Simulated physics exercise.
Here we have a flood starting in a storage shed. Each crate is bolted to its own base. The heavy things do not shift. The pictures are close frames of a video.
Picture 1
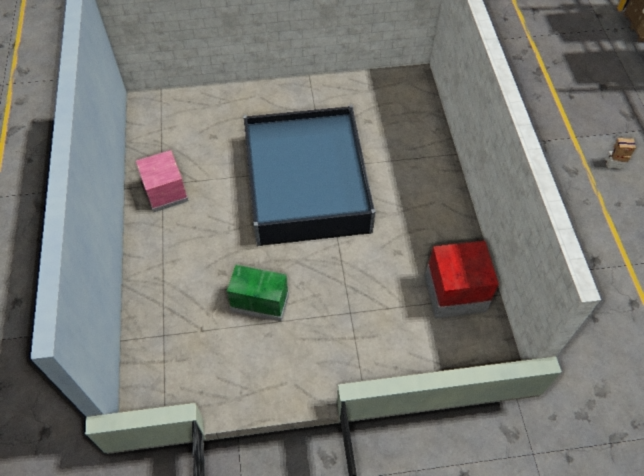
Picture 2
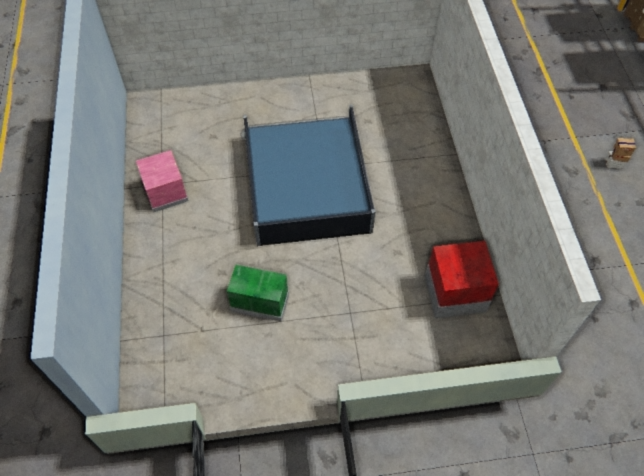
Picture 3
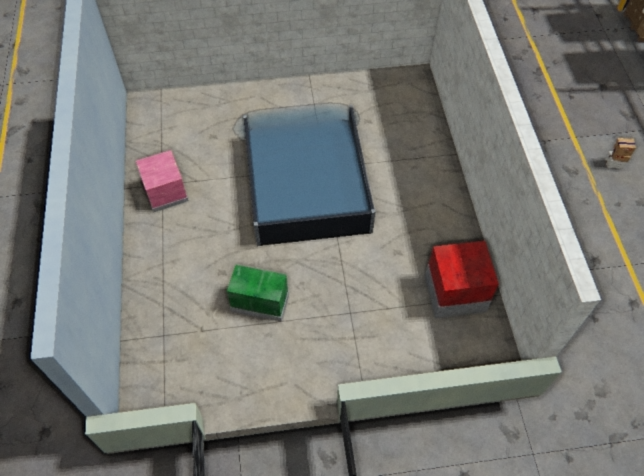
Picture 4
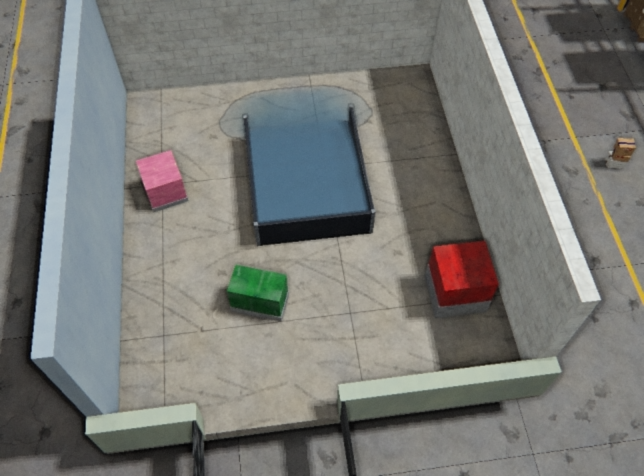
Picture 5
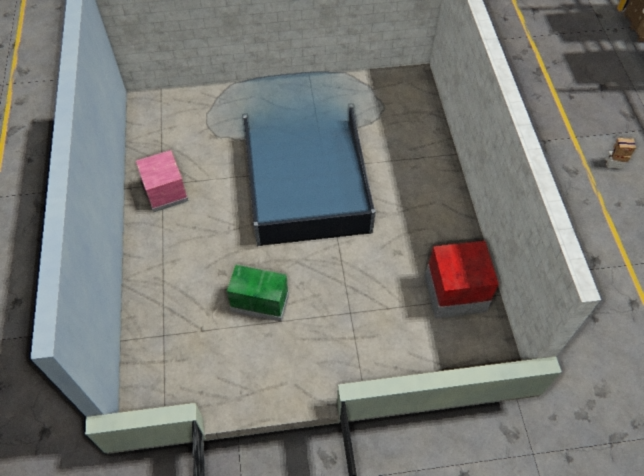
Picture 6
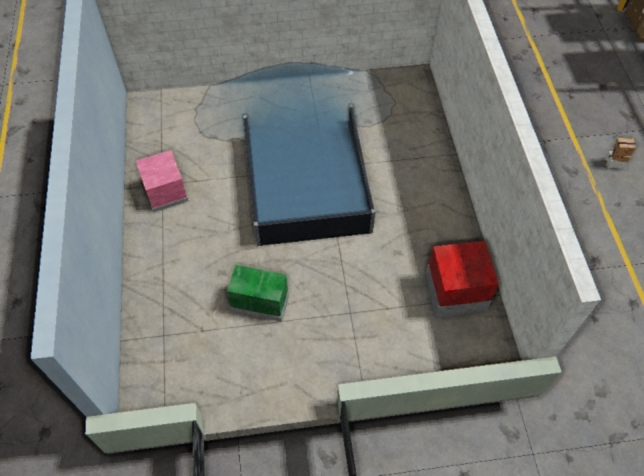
Water pouring from the open far side of a blue tank, spreading across a walled floor behind pink, green and red blocks.
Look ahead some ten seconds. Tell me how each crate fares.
In the end: The pink crate is soaked; the green crate keeps dry; the red crate keeps dry.
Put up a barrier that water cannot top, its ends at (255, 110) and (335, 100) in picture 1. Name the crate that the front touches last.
I say the green-painted one.
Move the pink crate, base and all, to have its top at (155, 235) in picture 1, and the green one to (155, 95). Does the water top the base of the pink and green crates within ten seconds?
My reading: The pink crate is wetted, the green crate is soaked.
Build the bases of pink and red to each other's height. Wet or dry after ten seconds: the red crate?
My reading: Red takes water.
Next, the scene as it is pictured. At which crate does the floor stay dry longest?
It is the green crate.
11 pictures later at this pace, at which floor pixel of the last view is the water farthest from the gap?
Roughly at (127, 98).
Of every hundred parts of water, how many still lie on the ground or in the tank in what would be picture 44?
Near 100 in a hundred.
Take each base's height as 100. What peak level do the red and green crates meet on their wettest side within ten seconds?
Roughly 40 per cent, then 50 per cent.
A moment on, water covers 15 % of the floor; the pink crate not reached, the green crate not reached, the red crate not reached.
Next, water covers 20 % of the floor; the pink crate not reached, the green crate not reached, the red crate not reached.
Then, water covers 45 % of the floor; the pink crate water round its plinth, the green crate not reached, the red crate not reached.
Later, water covers 90 % of the floor; the pink crate water round its plinth, the green crate water round its plinth, the red crate water round its plinth.
In the end, water covers 100 % of the floor; the pink crate was topped, the green crate stayed above the water, the red crate stayed above the water.
